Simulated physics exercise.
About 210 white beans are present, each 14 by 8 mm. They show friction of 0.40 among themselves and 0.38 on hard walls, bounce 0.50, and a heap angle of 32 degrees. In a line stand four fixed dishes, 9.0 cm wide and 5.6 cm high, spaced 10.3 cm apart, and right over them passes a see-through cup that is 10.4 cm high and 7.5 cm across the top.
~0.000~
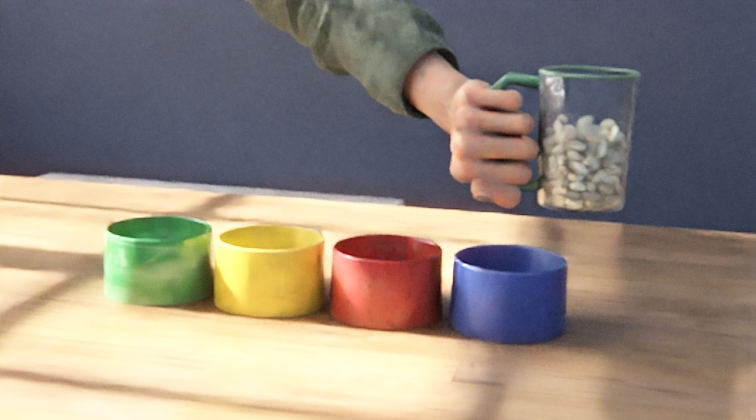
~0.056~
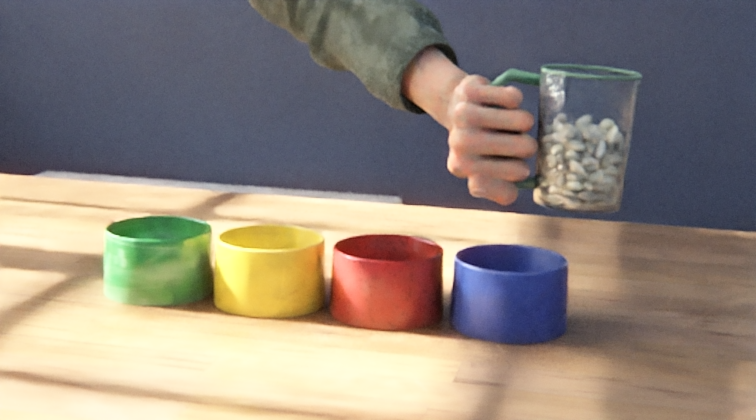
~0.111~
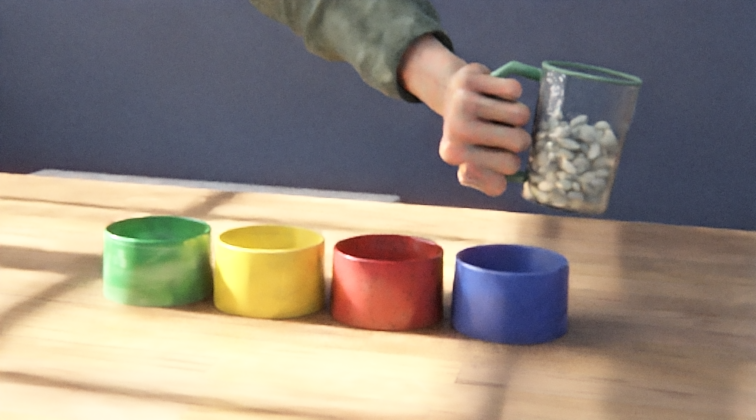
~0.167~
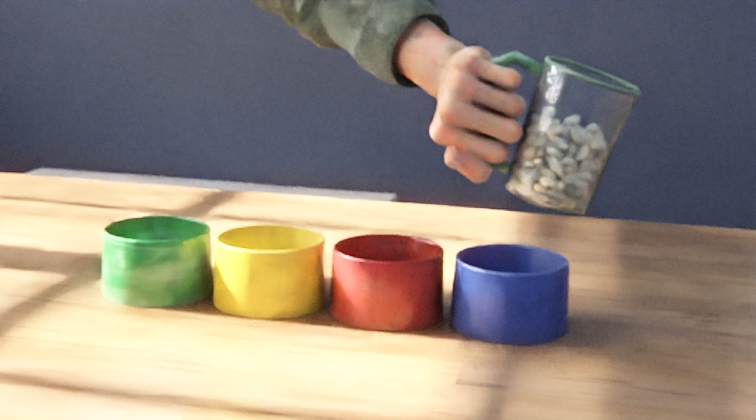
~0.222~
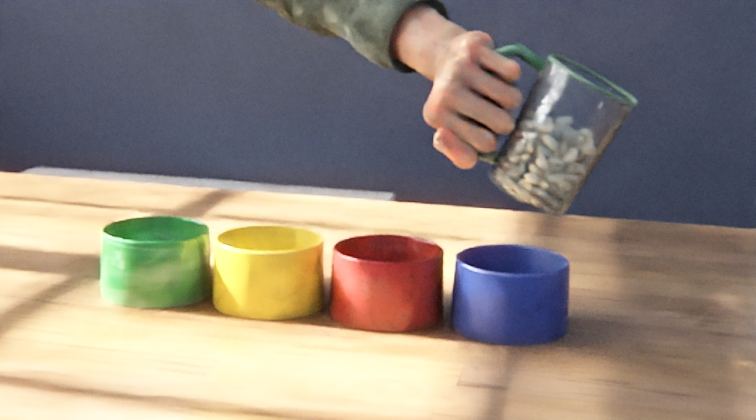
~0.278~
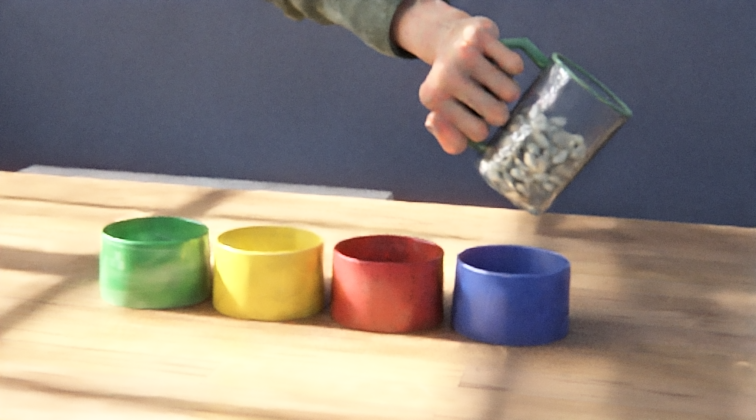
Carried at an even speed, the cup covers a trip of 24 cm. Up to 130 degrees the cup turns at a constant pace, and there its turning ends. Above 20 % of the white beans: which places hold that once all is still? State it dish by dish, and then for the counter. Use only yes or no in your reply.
Red: No; blue: Yes; green: No; yellow: No; counter: No.
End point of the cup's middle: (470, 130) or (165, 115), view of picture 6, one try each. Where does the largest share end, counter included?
Most lands at blue on the first run and at blue on the second.
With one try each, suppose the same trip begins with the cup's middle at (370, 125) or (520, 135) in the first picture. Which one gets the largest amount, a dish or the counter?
Try 1 - yellow; try 2 - red.
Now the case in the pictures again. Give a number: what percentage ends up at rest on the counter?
The share comes to some 0 percent.
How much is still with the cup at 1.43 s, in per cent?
My estimate is about 0 per cent.
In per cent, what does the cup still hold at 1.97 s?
It comes out close to 0 per cent.
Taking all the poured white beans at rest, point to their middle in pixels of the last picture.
Look around (505, 296) in the last picture.
After 0.97 s, tilt 130 degrees; cup holds 25 %, blue 70 %.
After 1.43 s, tilt 130 degrees; cup holds 0 %, blue 100 %.
Then, at 1.97 s, tilt 130 degrees; cup holds 0 %, blue 100 %.
At rest (2.3 s), red 0 %, blue 100 %, green 0 %, yellow 0 %, counter 0 %.
